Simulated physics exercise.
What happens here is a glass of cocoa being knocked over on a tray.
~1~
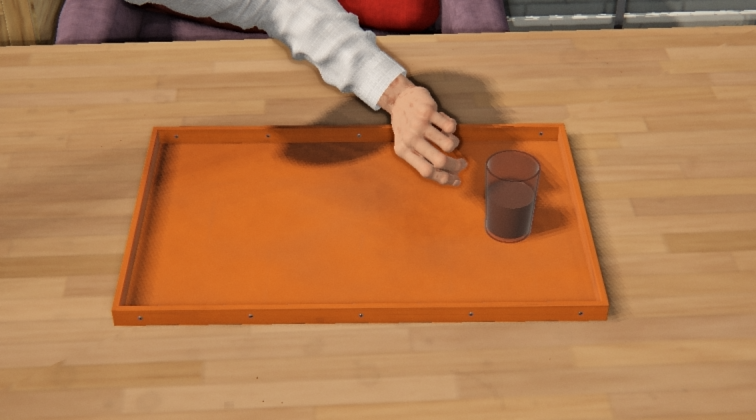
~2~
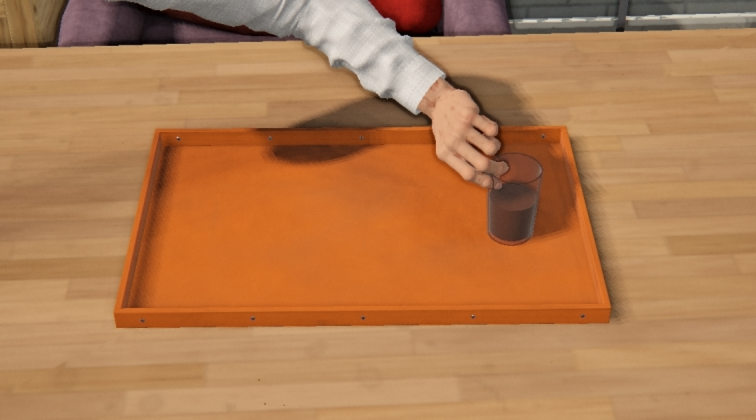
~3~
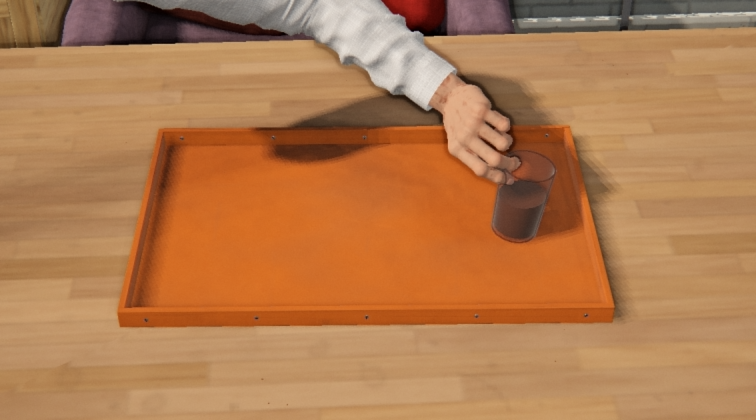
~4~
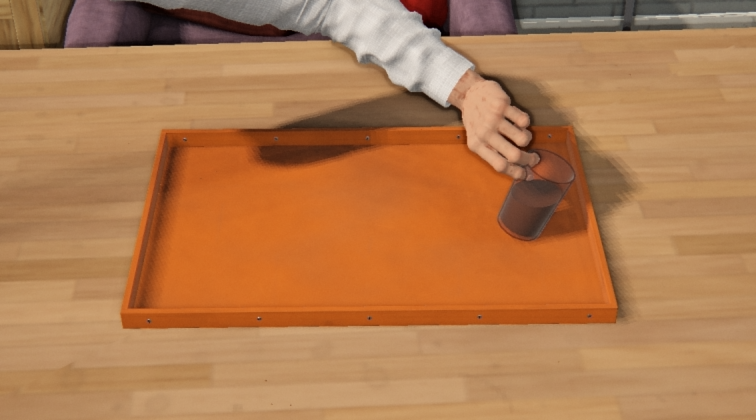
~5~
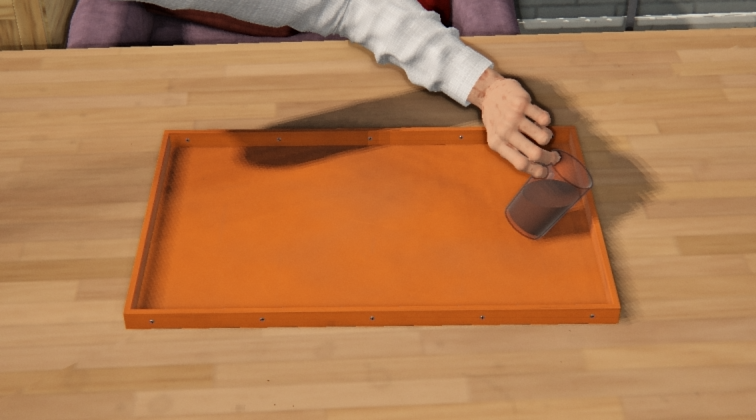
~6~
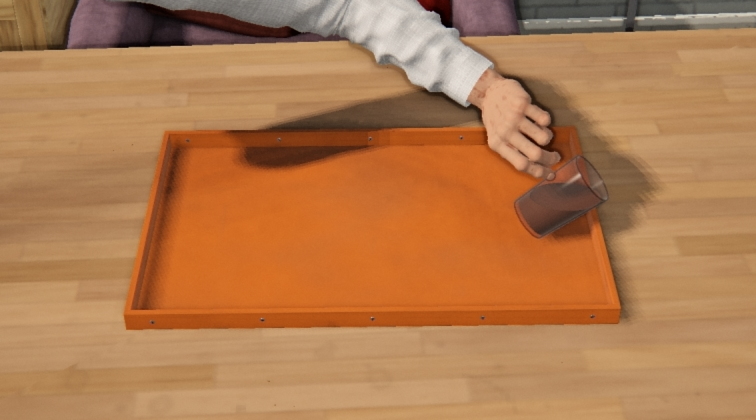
Hand pushing a glass of brown drink rightward on an orange tray, the glass leaning over further beside the fingers.
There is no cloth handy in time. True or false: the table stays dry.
False, the table gets wet.
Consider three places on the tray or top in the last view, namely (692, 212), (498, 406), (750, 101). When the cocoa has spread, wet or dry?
Well, the first one is gotten to, the second one is left alone, and the last one is left alone.
Next, the glass lies across the rim; the puddle covers about as much as a plate; the table is getting wet.
After that, the puddle covers about as much as a tray; the table is getting wet.
Finally, the puddle covers about as much as a tray; the table is getting wet.
